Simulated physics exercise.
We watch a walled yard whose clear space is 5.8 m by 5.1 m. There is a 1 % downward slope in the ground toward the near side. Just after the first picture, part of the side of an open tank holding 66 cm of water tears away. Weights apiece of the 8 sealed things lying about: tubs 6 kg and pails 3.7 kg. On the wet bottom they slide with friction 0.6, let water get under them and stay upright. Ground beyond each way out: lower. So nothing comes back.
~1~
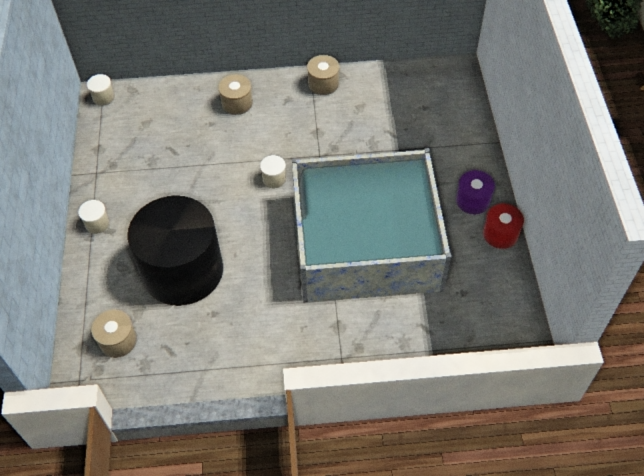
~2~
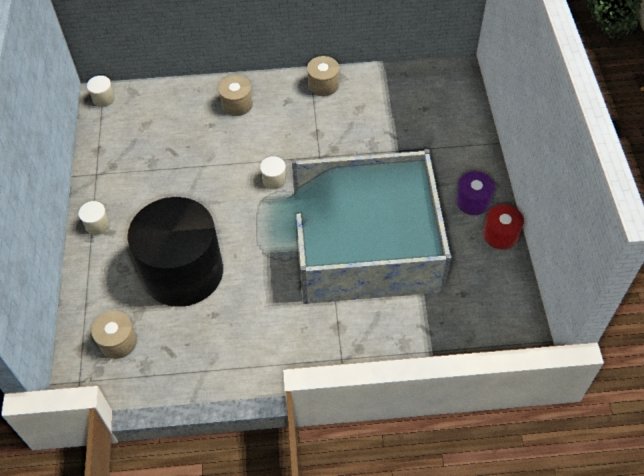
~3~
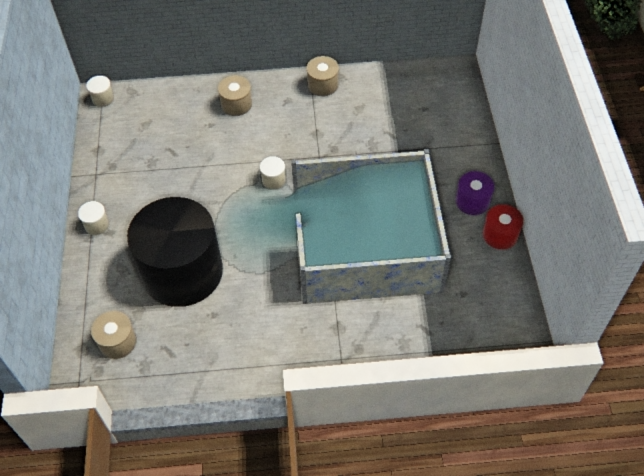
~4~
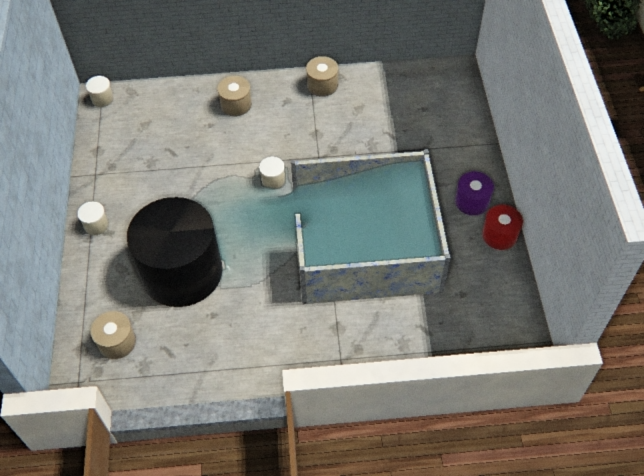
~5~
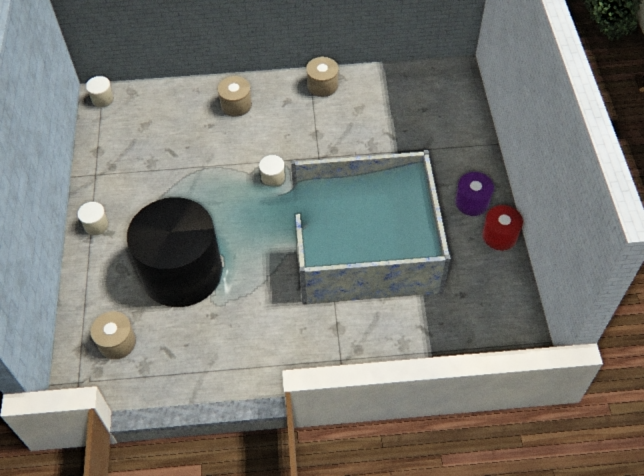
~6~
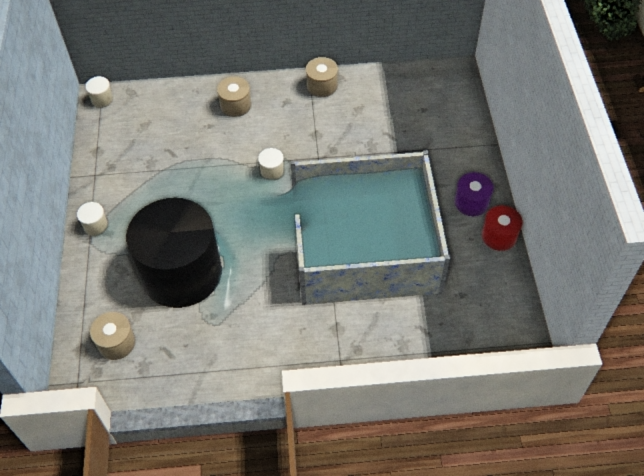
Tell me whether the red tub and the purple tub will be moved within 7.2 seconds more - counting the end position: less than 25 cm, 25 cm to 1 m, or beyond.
Final spots: Red tub a moderate distance away, purple tub a moderate distance away.
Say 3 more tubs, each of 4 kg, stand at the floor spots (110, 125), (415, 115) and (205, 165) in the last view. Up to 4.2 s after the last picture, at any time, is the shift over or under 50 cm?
Taking them in the order given: Exceeds it, falls short and exceeds it.
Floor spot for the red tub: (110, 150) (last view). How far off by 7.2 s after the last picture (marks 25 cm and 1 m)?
Short answer: It drifts a great distance.
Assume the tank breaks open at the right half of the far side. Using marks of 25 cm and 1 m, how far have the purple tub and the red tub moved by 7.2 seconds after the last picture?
With that failure, the purple tub covers a big distance, and the red tub covers a big distance.
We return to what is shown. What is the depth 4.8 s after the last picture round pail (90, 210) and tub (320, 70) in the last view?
Some 4 cm at the first, some 3 cm at the second.
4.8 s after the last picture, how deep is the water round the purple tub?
Close to 1 centimetres.
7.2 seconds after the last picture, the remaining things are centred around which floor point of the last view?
I'd say about (356, 232) in the last view.
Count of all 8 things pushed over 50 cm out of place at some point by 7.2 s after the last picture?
Total: 8.
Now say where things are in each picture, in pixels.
In the first frame, the red tub at (505, 218), on the bottom; the purple tub at (477, 184), on the bottom; water covers 2.4 m2; 0 of 8 have shifted.
In the second frame, the red tub at (505, 219), on the bottom; the purple tub at (477, 185), on the bottom; 2.9 m2 under water; 0 of 8 have shifted.
In the third frame, the red tub at (505, 219), on the bottom; the purple tub at (476, 185), on the bottom; water covers 3.5 m2; 0 of 8 have shifted.
In the fourth frame, the red tub at (504, 219), on the bottom; the purple tub at (476, 185) rests on the ground; 4.2 m2 under water; 0 of 8 have shifted.
In the fifth frame, the red tub at (505, 220) rests on the ground; the purple tub at (476, 186), on the bottom; 4.9 m2 under water; 0 of 8 have shifted.
In the sixth frame, the red tub at (504, 220), on the bottom; the purple tub at (475, 186), on the bottom; water covers 5.7 m2; 1 of 8 have shifted.
Then, 0.9 s after the last picture the red tub is near (504, 220), 0.0 m from its start, aground; the purple tub is near (475, 186), 0.0 m from its start, aground; 0 of 8 are out; 1 afloat.
Then, 2.8 s after the last picture the red tub is near (504, 220), 0.0 m from its start, aground; the purple tub is near (475, 186), 0.0 m from its start, aground; 0 of 8 are out; 1 afloat.
Then, 4.8 s after the last picture the red tub is near (504, 220), 0.0 m from its start, aground; the purple tub is near (475, 186), 0.0 m from its start, aground; 0 of 8 are out; 2 afloat.
Then, 7.2 s after the last picture the red tub is near (486, 252), 0.5 m from its start, aground; the purple tub is near (463, 220), 0.6 m from its start, afloat; 0 of 8 are out; 5 afloat.
